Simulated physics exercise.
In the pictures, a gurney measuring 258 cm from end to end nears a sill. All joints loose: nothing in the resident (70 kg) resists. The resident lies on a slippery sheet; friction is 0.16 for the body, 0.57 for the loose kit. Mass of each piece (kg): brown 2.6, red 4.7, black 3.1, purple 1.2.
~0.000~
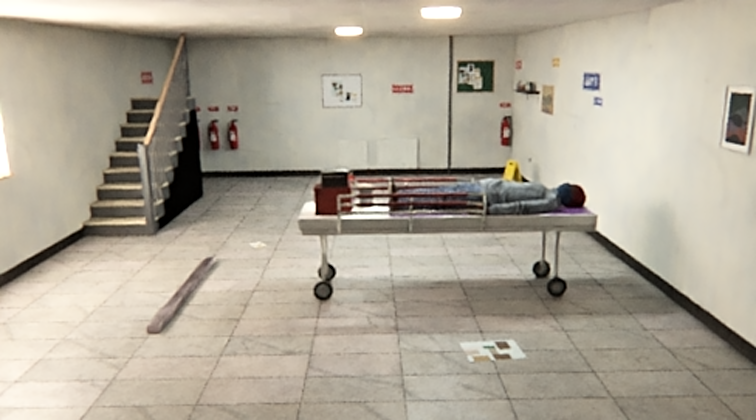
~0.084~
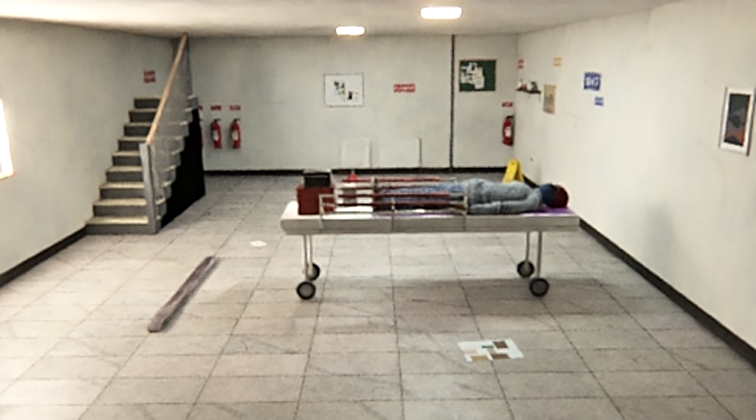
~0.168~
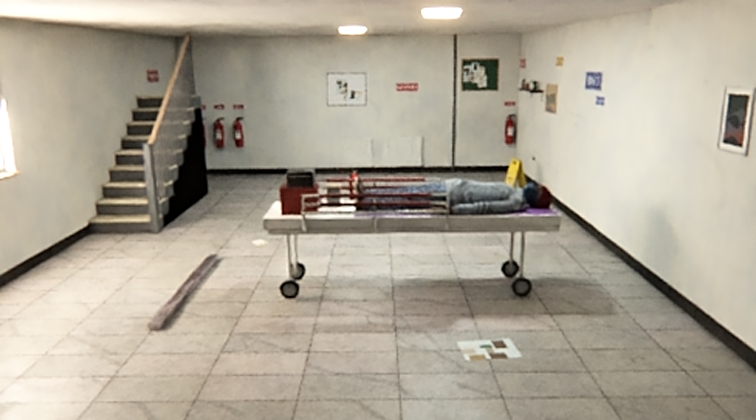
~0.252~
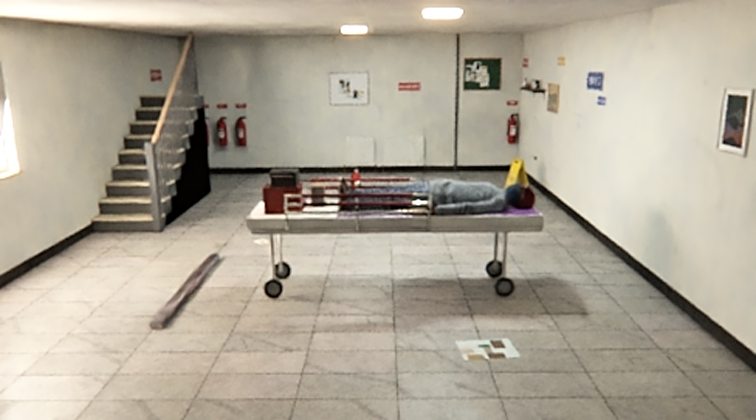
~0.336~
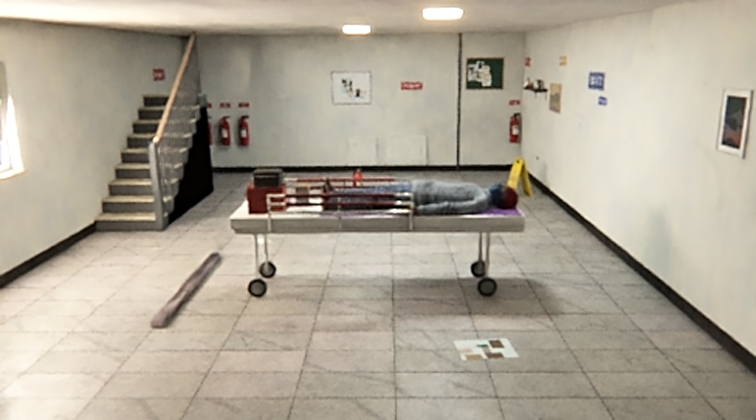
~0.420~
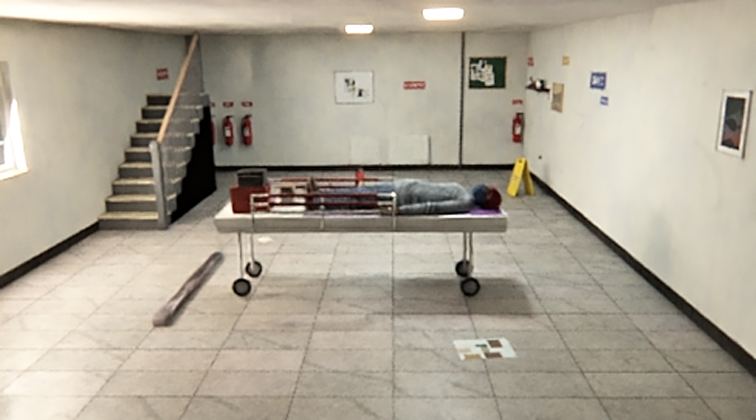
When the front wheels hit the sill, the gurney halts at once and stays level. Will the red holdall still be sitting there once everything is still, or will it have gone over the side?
Result: Shed.
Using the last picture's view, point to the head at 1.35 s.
I'd put it somewhere around (352, 199).
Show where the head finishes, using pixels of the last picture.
Around (341, 199).
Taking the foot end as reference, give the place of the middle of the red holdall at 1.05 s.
Position: Approx. 0 cm past.
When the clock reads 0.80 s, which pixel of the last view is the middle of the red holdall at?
Pixel in the last view at that time: About (185, 199).
Contact comes at 0.65 s.
After 0.80 s the red holdall is 10 cm short of the foot end, tilted 0°, near (185, 199) in the last picture's view; the black case 10 cm short of the foot end, tilted 0°.
After 1.05 s the red holdall is 2 cm past the foot end, tilted 30°, near (172, 198) in the last picture's view; the black case 13 cm past the foot end, tilted 30°.
After 1.35 s the red holdall is 30 cm past the foot end, tilted 75°, near (148, 243) in the last picture's view.
Final state at 2.2 s, brown pump drops off; red holdall drops off; black case drops off; purple folder drops off; left ankle crosses the foot end.
